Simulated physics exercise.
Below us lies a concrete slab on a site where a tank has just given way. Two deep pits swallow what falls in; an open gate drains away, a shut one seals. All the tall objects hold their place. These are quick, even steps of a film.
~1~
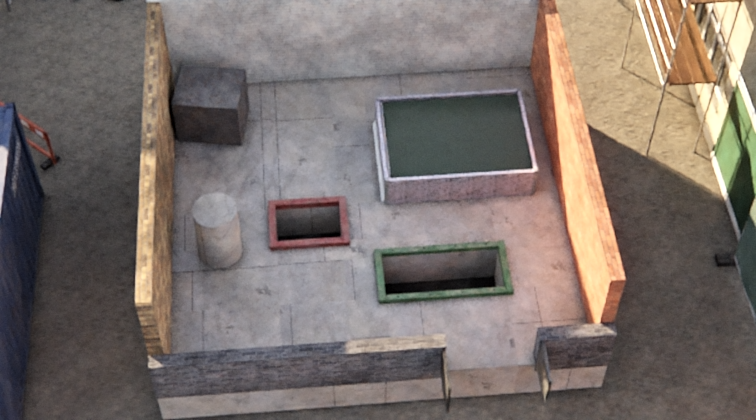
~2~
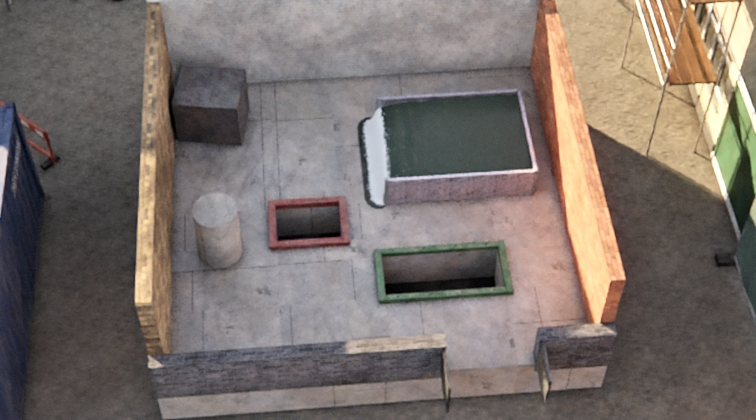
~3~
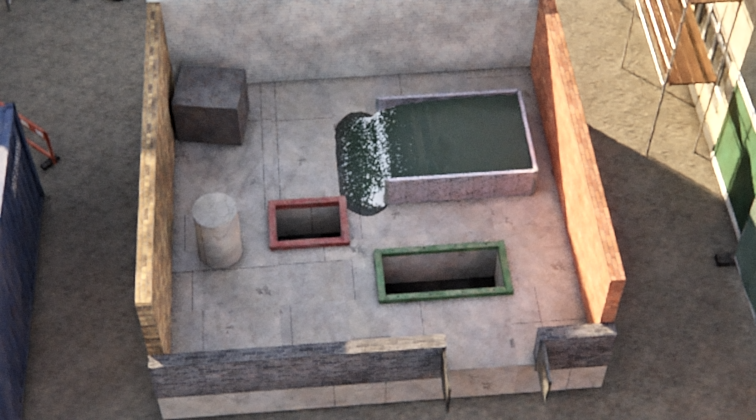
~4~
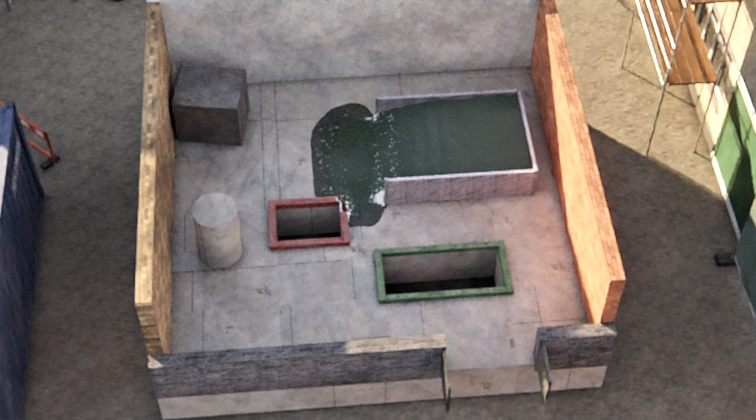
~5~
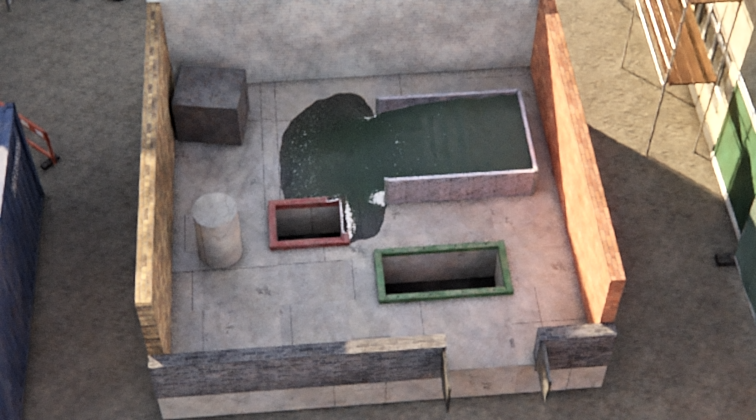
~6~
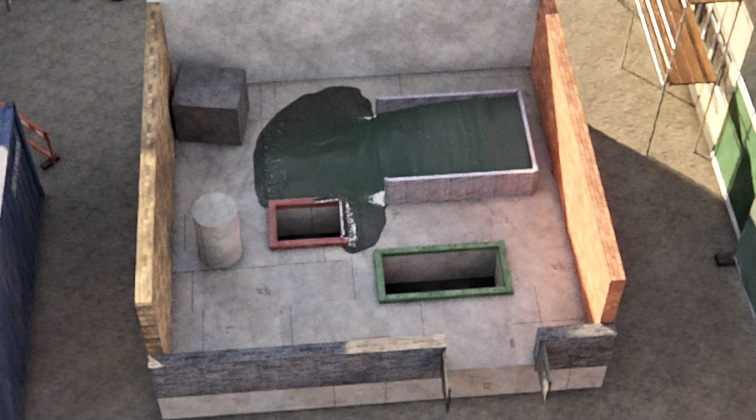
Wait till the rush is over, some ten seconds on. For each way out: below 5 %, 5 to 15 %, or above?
The gate takes under 5 %; the green pit takes under 5 %; the red pit takes from 5 to 15 %.
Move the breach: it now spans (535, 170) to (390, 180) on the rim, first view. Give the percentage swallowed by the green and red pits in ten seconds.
Parts in a hundred: Green 35, red 0.
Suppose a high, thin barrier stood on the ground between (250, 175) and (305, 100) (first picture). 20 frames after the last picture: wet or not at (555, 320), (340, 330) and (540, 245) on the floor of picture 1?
In that order: Free of water, covered, free of water.
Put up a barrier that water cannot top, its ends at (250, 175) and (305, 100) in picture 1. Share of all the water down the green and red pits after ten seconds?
Per cent: Green 0, red 14.
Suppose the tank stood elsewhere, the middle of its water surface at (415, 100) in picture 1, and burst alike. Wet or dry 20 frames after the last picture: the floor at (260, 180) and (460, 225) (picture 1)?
In that order: Flooded, dry.
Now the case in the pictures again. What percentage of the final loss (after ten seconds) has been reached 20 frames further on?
Roughly 55 per cent.
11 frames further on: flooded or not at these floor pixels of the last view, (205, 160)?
Verdict: Covered.
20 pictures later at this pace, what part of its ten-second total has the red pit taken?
I make it 70 per cent.
A moment on, water covers 30 % of the floor; the gate 0 %, the green pit 0 %, the red pit 1 %.
Next, water covers 35 % of the floor; the gate 0 %, the green pit 0 %, the red pit 3 %.
Then, water covers 50 % of the floor; the gate 0 %, the green pit 0 %, the red pit 5 %.
Later, water covers 75 % of the floor; the gate 0 %, the green pit 0 %, the red pit 7 %.
In the end, water covers 95 % of the floor; the gate 2 %, the green pit 0 %, the red pit 7 %.
